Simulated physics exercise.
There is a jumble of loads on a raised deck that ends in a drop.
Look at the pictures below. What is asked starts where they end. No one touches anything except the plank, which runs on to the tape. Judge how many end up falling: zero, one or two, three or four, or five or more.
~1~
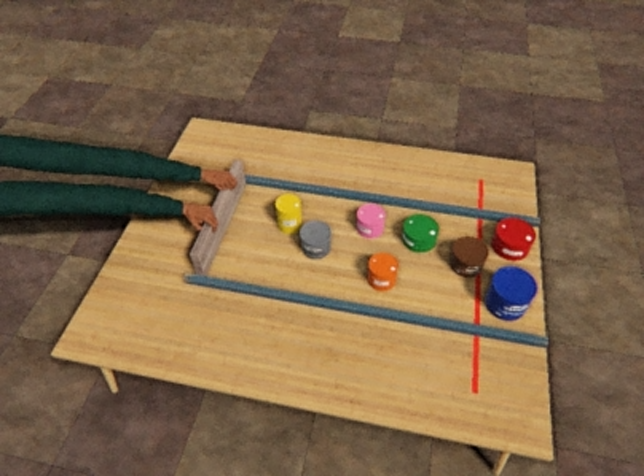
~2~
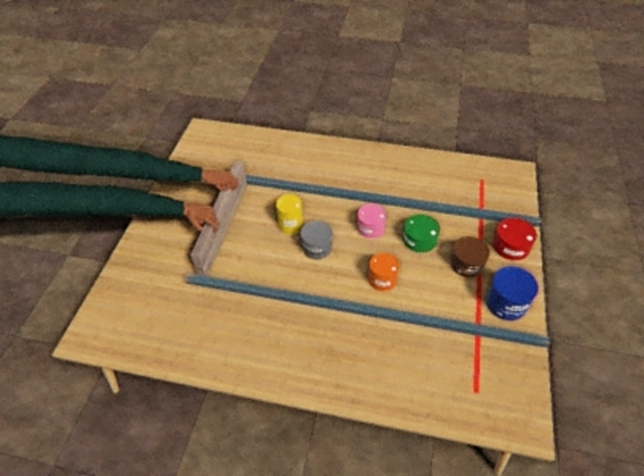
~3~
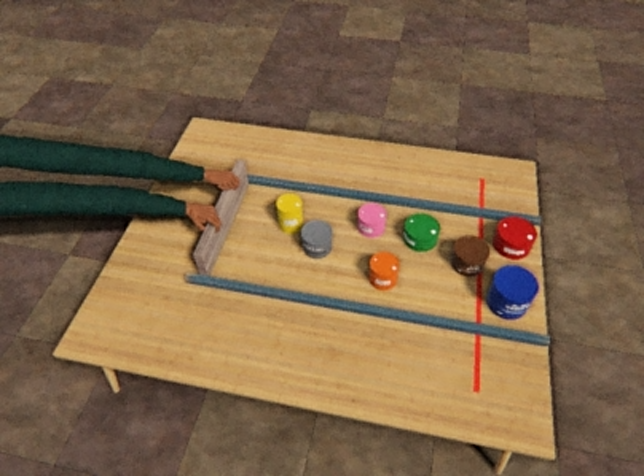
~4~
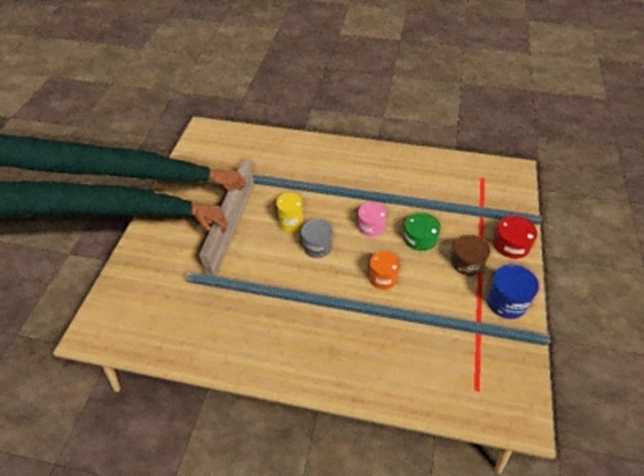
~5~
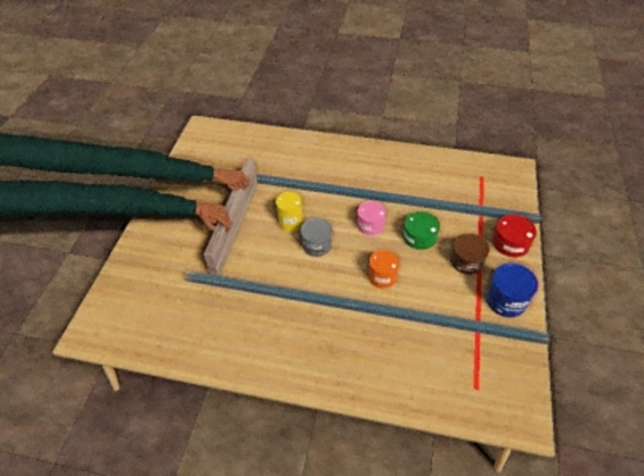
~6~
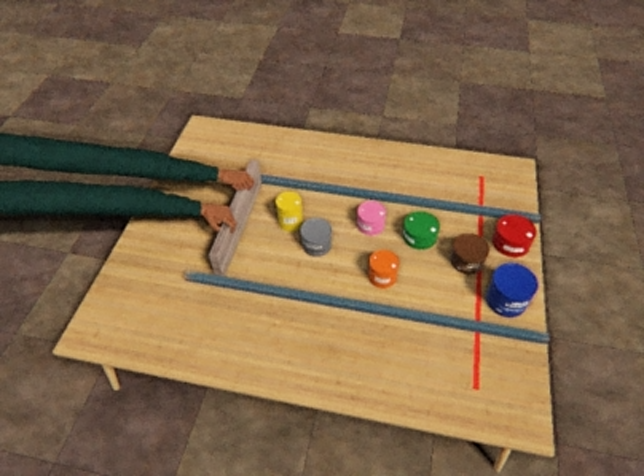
My judgement: One or two.
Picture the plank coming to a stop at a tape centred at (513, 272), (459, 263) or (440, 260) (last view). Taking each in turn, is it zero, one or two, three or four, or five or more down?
Three or four, none, not one.
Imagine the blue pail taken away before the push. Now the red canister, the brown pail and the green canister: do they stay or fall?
I'd say the red canister gets knocked off, the brown pail stays aboard and the green canister stays aboard.
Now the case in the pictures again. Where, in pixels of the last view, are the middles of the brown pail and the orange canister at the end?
Brown pail at (530, 265), orange canister at (496, 293).
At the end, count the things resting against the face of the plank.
That comes to 4.
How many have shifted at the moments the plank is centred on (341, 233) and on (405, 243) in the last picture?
By the first moment it's 3, by the second it's 5.
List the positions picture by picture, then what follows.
Red canister (513, 239); blue pail (510, 294); brown pail (468, 257); plank (221, 216); tape (479, 270), in the first frame.
Blue pail (511, 294); pink canister (372, 221), in the second frame.
Brown pail (470, 256); orange canister (384, 271), in the third frame.
Red canister (515, 237); plank (229, 216), in the fourth frame.
Blue pail (511, 291); yellow canister (290, 212), in the fifth frame.
Red canister (514, 236); blue pail (511, 291); brown pail (469, 254); plank (238, 216); tape (479, 266), in the sixth frame.
Soon after, none off yet; red canister at rest near (514, 236); blue pail at rest near (511, 291); brown pail at rest near (469, 254).
Then, none off yet; red canister moving near (516, 236); blue pail at rest near (511, 291); brown pail moved a little near (481, 256).
At rest, the number that fall off is one or two; fallen, red canister.
